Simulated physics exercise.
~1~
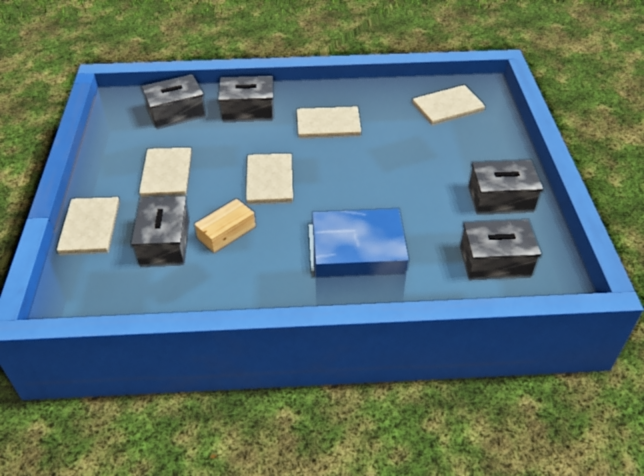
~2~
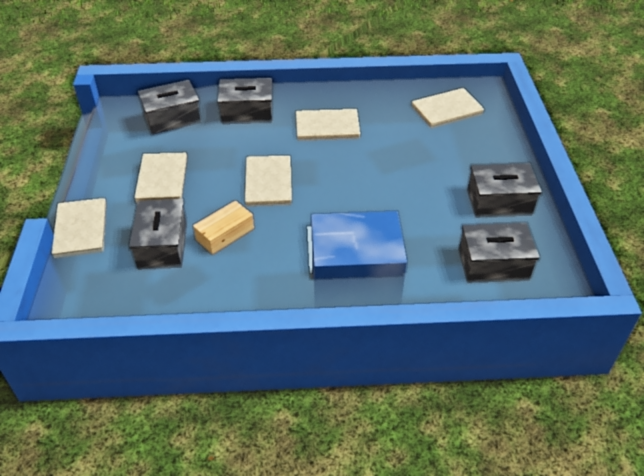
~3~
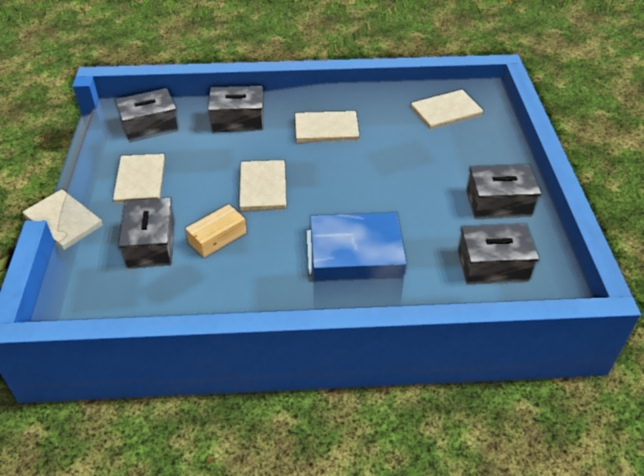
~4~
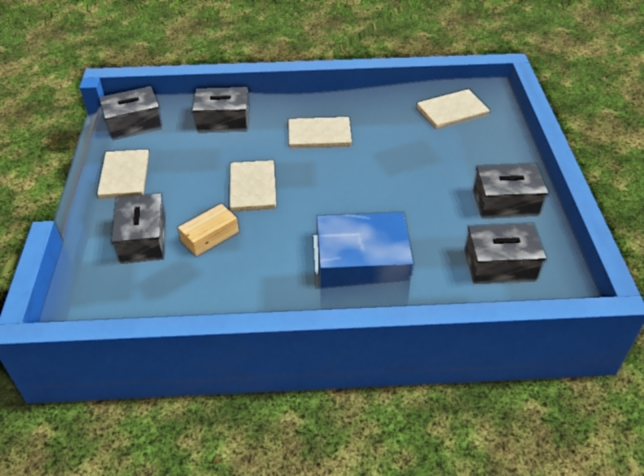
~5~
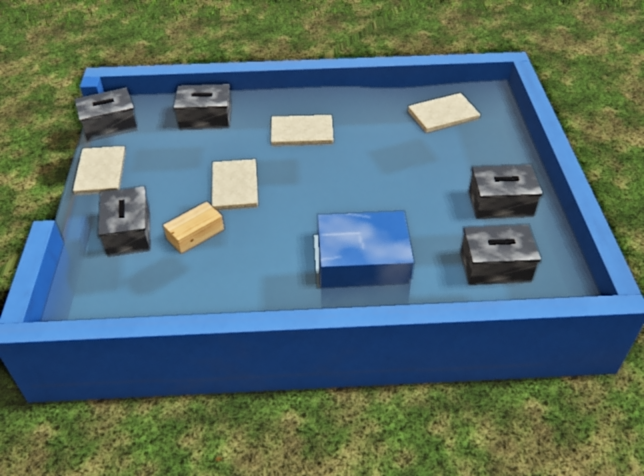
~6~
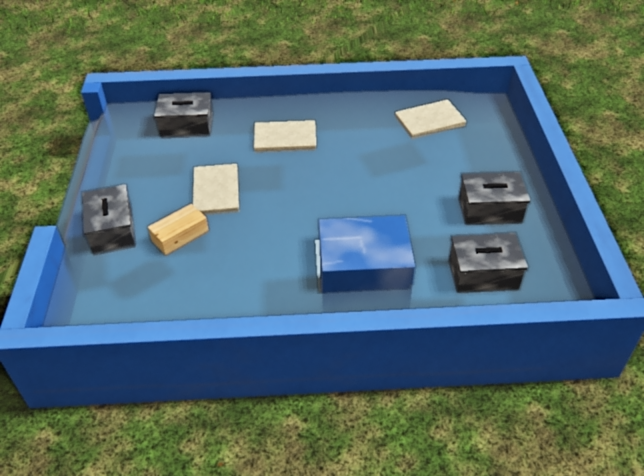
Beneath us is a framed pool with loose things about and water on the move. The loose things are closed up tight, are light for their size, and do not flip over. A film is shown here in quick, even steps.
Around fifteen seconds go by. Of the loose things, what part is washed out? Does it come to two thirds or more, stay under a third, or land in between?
The way it goes, two or more in three of the loose things get out.
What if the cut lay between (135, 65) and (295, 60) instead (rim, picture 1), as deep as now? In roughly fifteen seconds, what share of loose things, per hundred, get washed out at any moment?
Roughly 50 in a hundred.
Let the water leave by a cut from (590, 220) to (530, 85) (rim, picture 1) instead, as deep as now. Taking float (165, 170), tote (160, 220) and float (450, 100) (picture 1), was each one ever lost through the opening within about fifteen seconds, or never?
The three come to no escape, no escape and escape, in that order.
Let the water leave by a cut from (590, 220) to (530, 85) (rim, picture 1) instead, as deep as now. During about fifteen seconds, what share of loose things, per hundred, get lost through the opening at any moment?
About 50 %.
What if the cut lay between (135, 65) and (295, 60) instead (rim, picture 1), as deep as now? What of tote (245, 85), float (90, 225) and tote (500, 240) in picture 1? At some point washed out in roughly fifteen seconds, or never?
In the order given, it's escaped, remains behind, remains behind.
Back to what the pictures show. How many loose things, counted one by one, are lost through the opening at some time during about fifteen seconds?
The total is 8.
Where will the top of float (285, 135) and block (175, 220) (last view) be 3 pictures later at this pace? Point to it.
The tops should be near (242, 141) and near (130, 215).
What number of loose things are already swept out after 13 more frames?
7.
A moment on, 4 of 11 are out; 7 afloat.
Next, 7 of 11 are out; 4 afloat.
Later, 8 of 11 are out; 3 afloat.
In the end, 8 of 11 are out; 3 afloat.
